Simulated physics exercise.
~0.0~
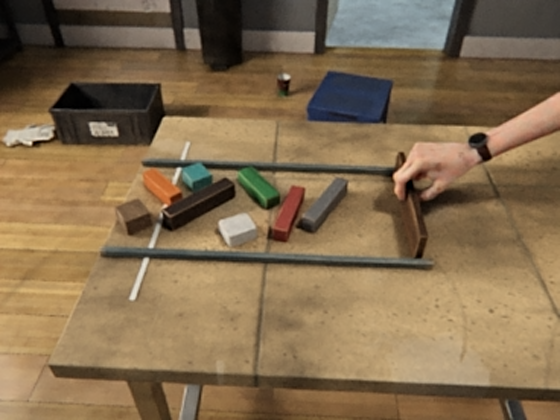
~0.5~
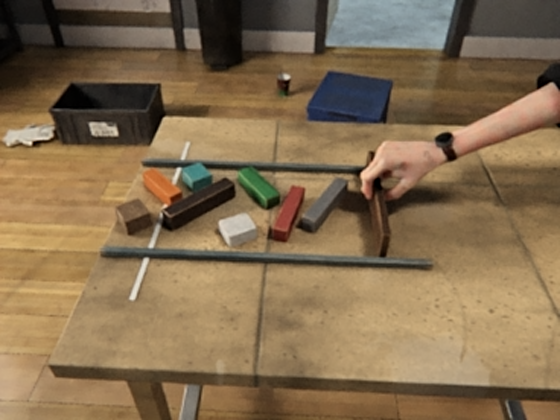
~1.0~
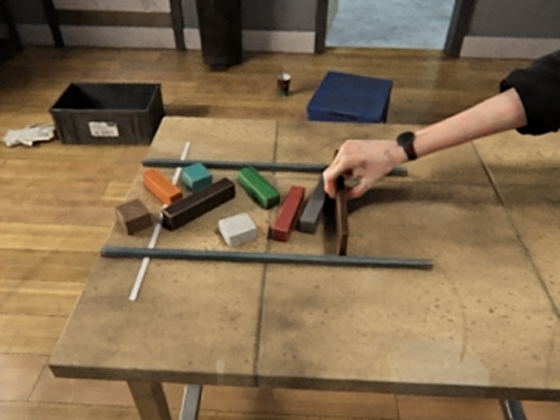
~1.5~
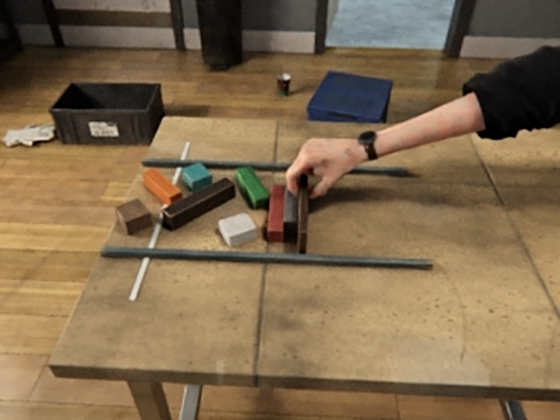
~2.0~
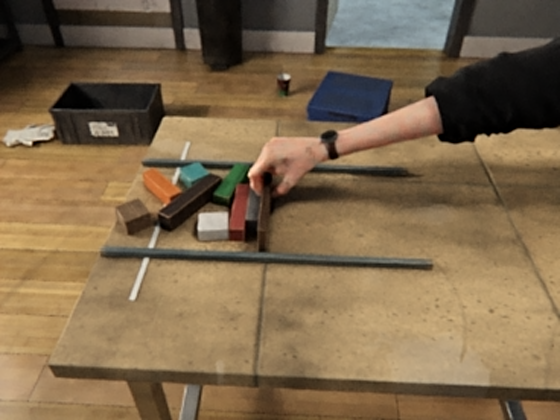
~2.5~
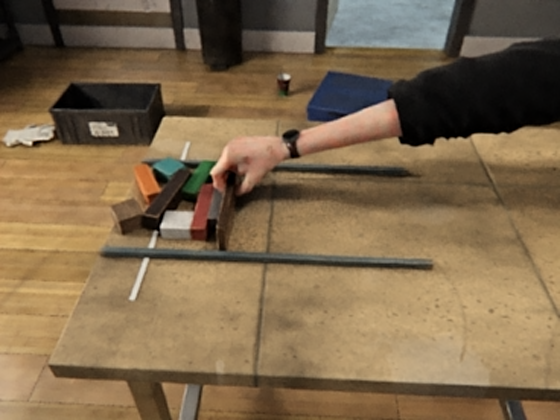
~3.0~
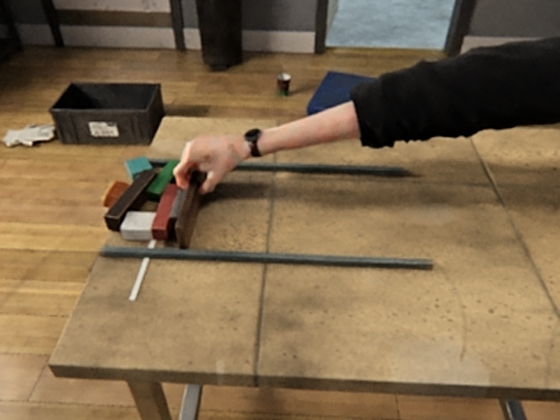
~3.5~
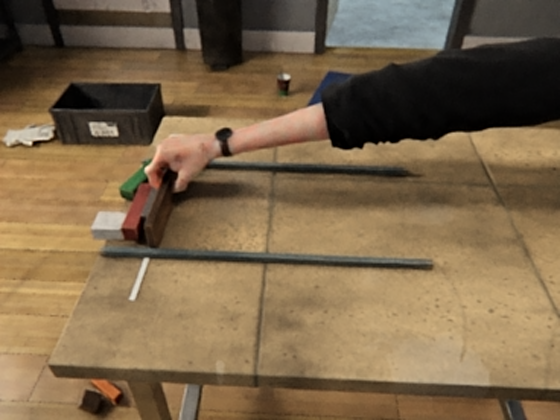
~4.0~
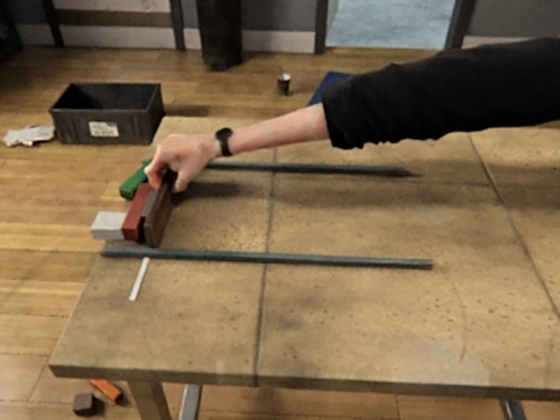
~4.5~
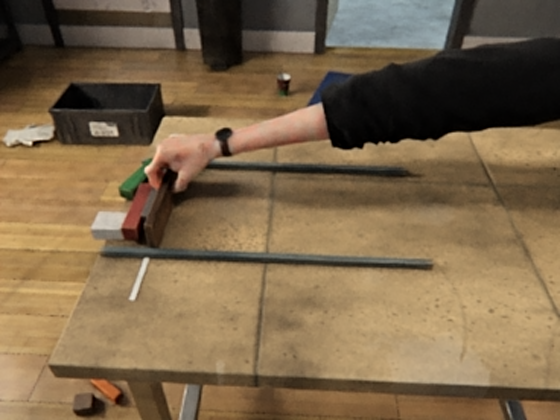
A hand wearing a dark watch holds an upright brown board at the right of two parallel rails on a tan tabletop, seen from above in a room with a wooden floor. Orange, turquoise, green, red, grey, white, brown and black pieces lie scattered to its left, near a strip of white tape. The hand slides the board left, gathering the grey, red, green and white pieces, then the rest. At the table's left edge, the orange, brown, turquoise and black pieces drop off. The board stops, with the white block and green piece jutting over the rim.
